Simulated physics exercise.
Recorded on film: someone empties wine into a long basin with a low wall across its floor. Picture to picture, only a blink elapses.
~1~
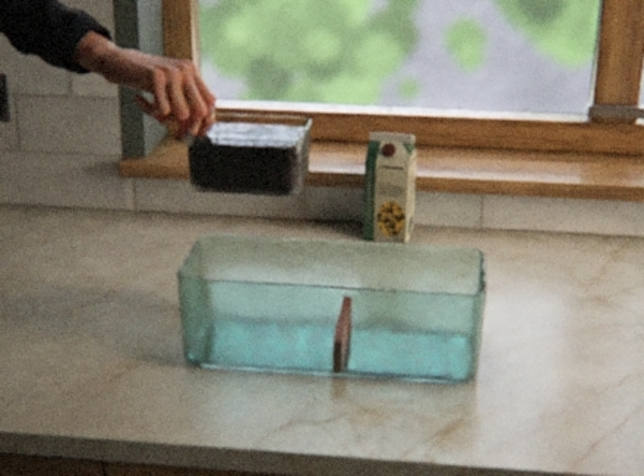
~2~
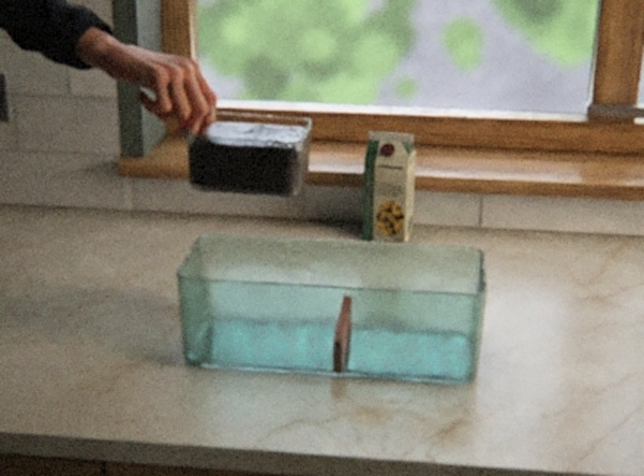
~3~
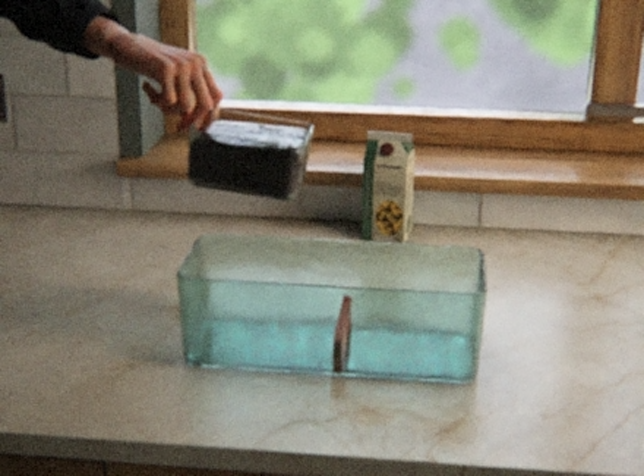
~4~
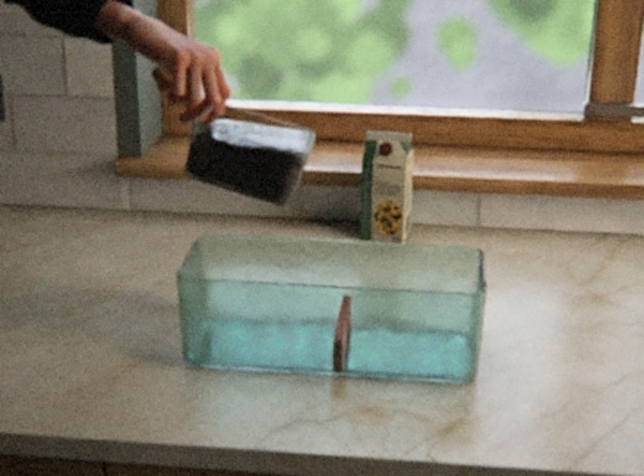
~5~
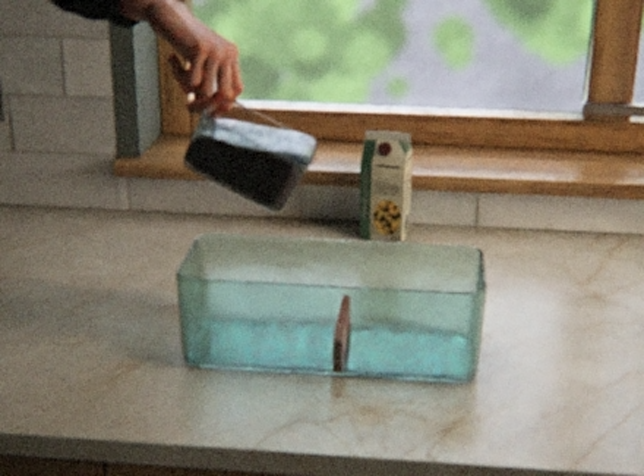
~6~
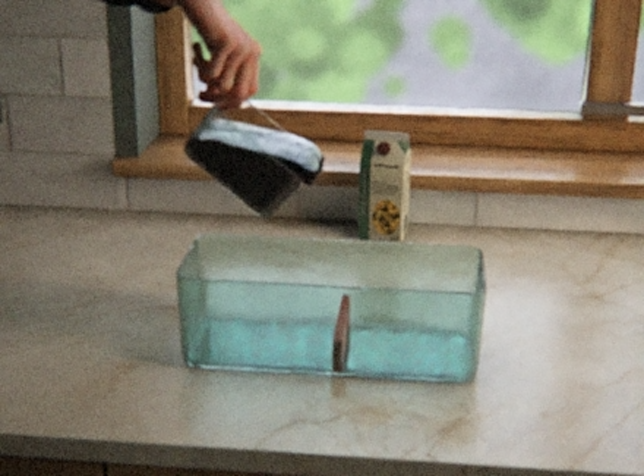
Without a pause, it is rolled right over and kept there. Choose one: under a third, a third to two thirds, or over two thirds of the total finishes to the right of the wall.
A third to two thirds finishes to the right of the wall.
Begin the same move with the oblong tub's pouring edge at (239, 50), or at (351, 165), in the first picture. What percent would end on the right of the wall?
Try one: 15 %; try two: 75 %.
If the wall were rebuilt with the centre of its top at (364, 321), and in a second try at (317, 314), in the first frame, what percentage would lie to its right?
25 % then 75 %, approximately.
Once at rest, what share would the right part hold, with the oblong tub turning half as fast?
Roughly 70 in a hundred.
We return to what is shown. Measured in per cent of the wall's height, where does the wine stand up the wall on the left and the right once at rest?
Once it settles, the left reaches around 30 and the right around 40.
A moment on, the oblong tub is tipped right over and 9 per cent is still to pour, 15 is left of the wall and 40 right of it.
Next, the oblong tub is tipped right over and 0 per cent is still to pour, 41 is left of the wall and 50 right of it.
Then the oblong tub is tipped right over and 0 per cent is still to pour, 44 is left of the wall and 49 right of it.
Later the oblong tub is tipped right over and 0 per cent is still to pour, 46 is left of the wall and 49 right of it.
At rest 46 per cent lies left of the wall, 49 right of it and 5 outside.
